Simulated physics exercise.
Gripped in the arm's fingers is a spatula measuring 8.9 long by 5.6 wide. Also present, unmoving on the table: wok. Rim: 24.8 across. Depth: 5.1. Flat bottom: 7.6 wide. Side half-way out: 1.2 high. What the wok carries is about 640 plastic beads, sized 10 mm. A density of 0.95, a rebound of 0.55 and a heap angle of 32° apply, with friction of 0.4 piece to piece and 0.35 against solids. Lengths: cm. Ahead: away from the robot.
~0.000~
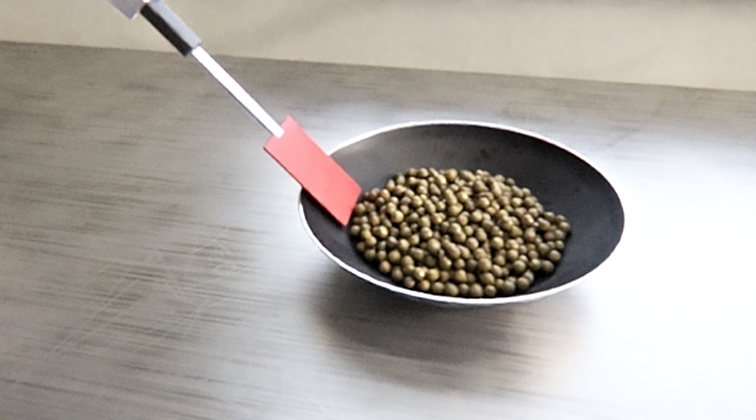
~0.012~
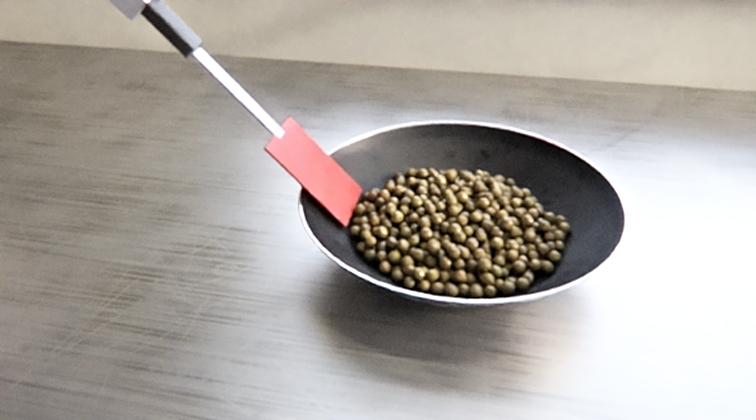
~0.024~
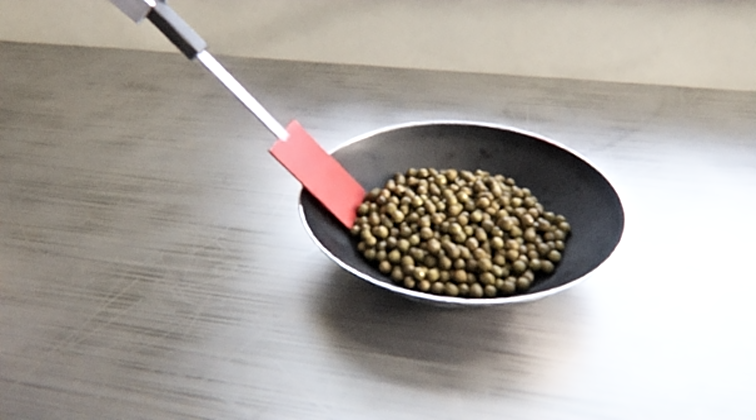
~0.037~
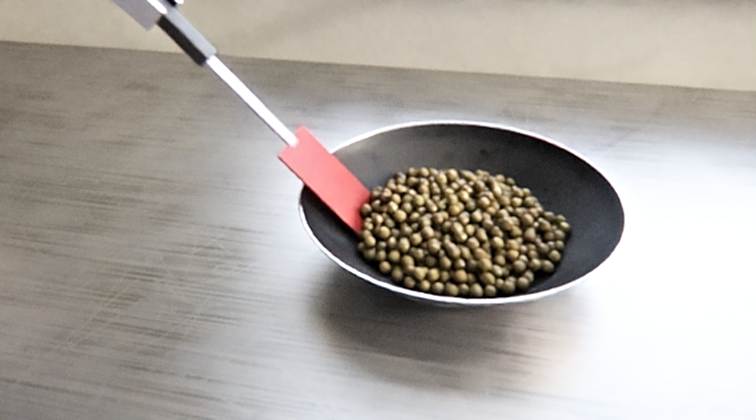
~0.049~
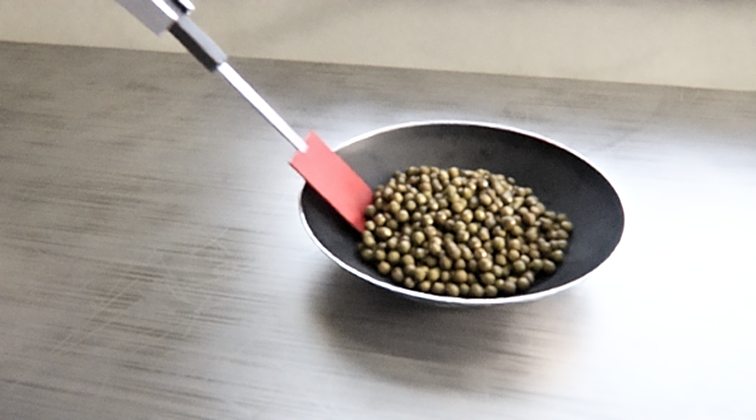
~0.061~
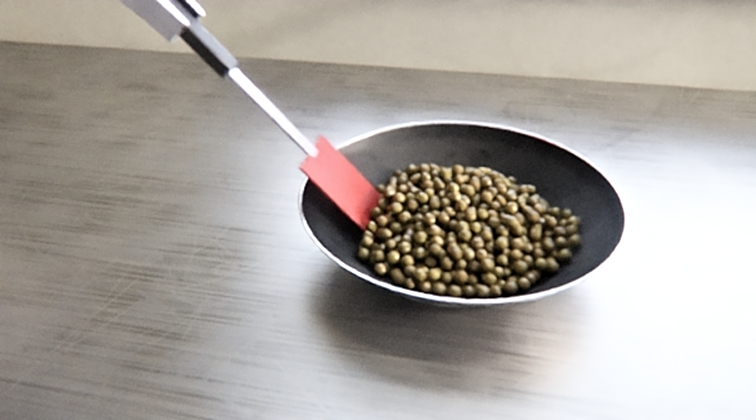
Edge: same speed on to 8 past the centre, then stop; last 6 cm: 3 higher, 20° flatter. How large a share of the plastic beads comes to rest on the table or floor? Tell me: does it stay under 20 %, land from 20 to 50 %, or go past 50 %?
It stays under 20 %.
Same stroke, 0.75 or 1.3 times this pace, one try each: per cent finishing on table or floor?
Some 5 and 20 per cent.
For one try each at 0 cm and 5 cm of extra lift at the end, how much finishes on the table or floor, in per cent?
First try around 10 percent, second try around 10 percent.
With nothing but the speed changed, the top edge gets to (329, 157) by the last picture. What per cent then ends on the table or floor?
Some 25 percent.
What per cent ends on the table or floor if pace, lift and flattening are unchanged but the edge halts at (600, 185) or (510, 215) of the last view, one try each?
The two tries give near 25 and near 0 in a hundred.
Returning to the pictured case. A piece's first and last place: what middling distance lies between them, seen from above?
I'd guess close to 4 centimetres.
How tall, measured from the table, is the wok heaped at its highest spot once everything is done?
Near 5.5 centimetres high.
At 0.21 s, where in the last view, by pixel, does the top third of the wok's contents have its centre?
I'd say close to (550, 209).
After 0.14 s, sloping 47°, highest piece 6 above the table; 641 in the wok.
After 0.21 s, sloping 40°, highest piece 6 above the table; 640 in the wok, 1 on the blade or in flight.
After 0.45 s, sloping 27°, highest piece 6 above the table; 557 in the wok, 77 on the table or floor, 7 on the blade or in flight.
After 1.50 s, sloping 27°, highest piece 5 above the table; 557 in the wok, 84 on the table or floor.
At rest, 557 in the wok, 84 on the table or floor. That is 13 % on the table or floor.
